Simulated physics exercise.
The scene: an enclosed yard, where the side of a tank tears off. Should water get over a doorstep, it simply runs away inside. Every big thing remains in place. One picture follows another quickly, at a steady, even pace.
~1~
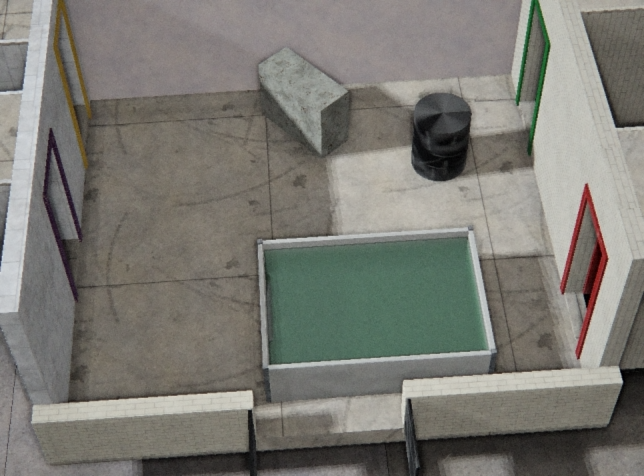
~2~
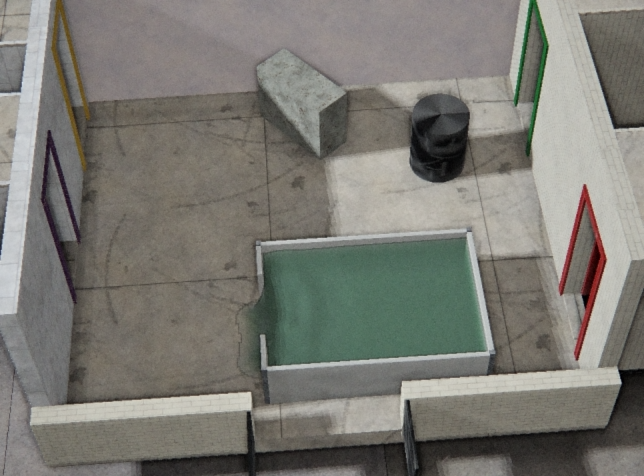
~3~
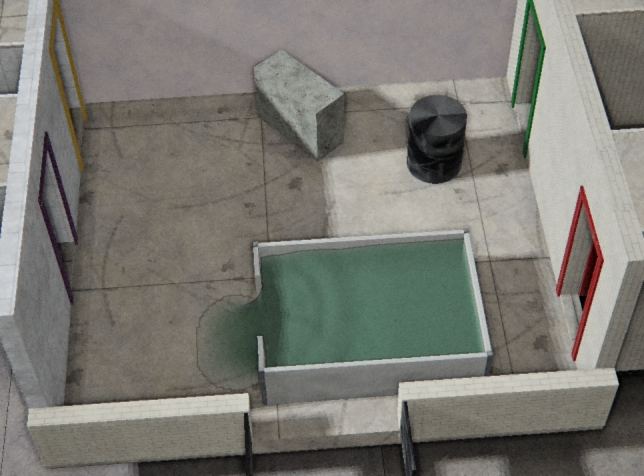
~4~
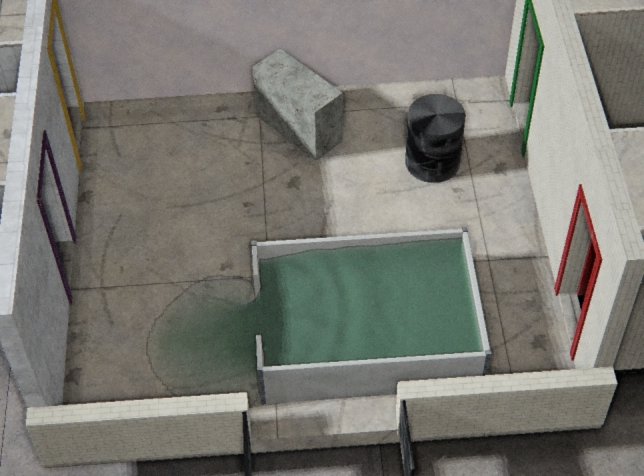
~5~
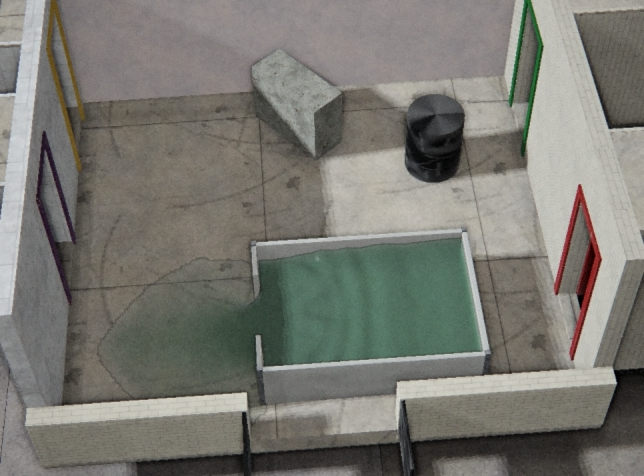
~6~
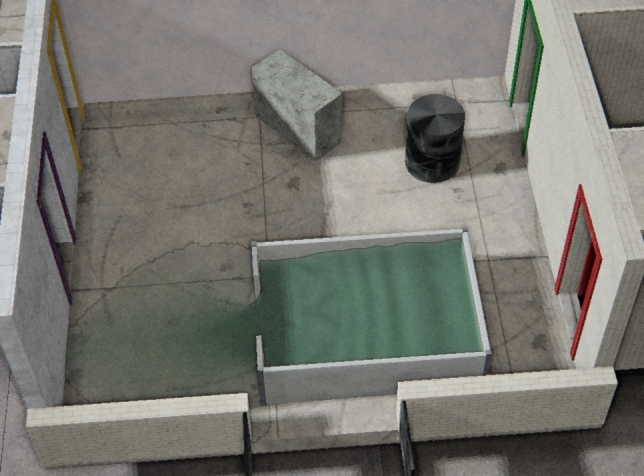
Water pours through a torn gap in the left side of a white-walled tank of green water, spreading leftward over the stained floor of an enclosed yard seen from high above. A purple and a yellow opening line the left wall, green and red ones the right, with a grey block and a dark barrel at the back. The murky sheet widens towards the left wall as ripples cross the tank and the view shifts very slightly.
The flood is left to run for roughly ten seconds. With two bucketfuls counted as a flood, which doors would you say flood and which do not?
I would say the purple door floods; the red door does not; the yellow door does not; the green door does not.
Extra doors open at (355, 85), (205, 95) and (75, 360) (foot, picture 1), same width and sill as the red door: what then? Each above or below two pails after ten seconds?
Well, the first is below the limit, the next is above the limit, and the last is above the limit.
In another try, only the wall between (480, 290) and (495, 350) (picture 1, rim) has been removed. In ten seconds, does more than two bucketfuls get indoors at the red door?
Red exceeds the limit.
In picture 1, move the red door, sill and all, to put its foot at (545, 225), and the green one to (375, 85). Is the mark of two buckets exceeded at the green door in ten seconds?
So then the green door doesn't reach it.
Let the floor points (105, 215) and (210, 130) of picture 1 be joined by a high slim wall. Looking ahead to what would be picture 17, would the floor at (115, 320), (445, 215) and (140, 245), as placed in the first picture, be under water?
Taking the three spots in turn, they are inundated, unwetted and inundated.
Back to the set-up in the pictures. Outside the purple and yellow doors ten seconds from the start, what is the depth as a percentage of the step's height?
First around 110 percent, second around 50 percent.
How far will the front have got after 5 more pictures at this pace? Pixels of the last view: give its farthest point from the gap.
Best guess: Near (77, 223).
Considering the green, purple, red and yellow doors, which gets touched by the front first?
The purple-painted one.
A moment on, water covers 25 % of the floor; the purple door under two buckets in, the red door not reached, the yellow door not reached, the green door not reached.
Next, water covers 30 % of the floor; the purple door over two buckets in, the red door not reached, the yellow door wet at the sill, nothing in, the green door not reached.
Then, water covers 40 % of the floor; the purple door far over two buckets in, the red door not reached, the yellow door wet at the sill, nothing in, the green door not reached.
Later, water covers 65 % of the floor; the purple door far over two buckets in, the red door not reached, the yellow door wet at the sill, nothing in, the green door not reached.
In the end, water covers 95 % of the floor; the purple door far over two buckets in, the red door wet at the sill, nothing in, the yellow door wet at the sill, nothing in, the green door wet at the sill, nothing in.
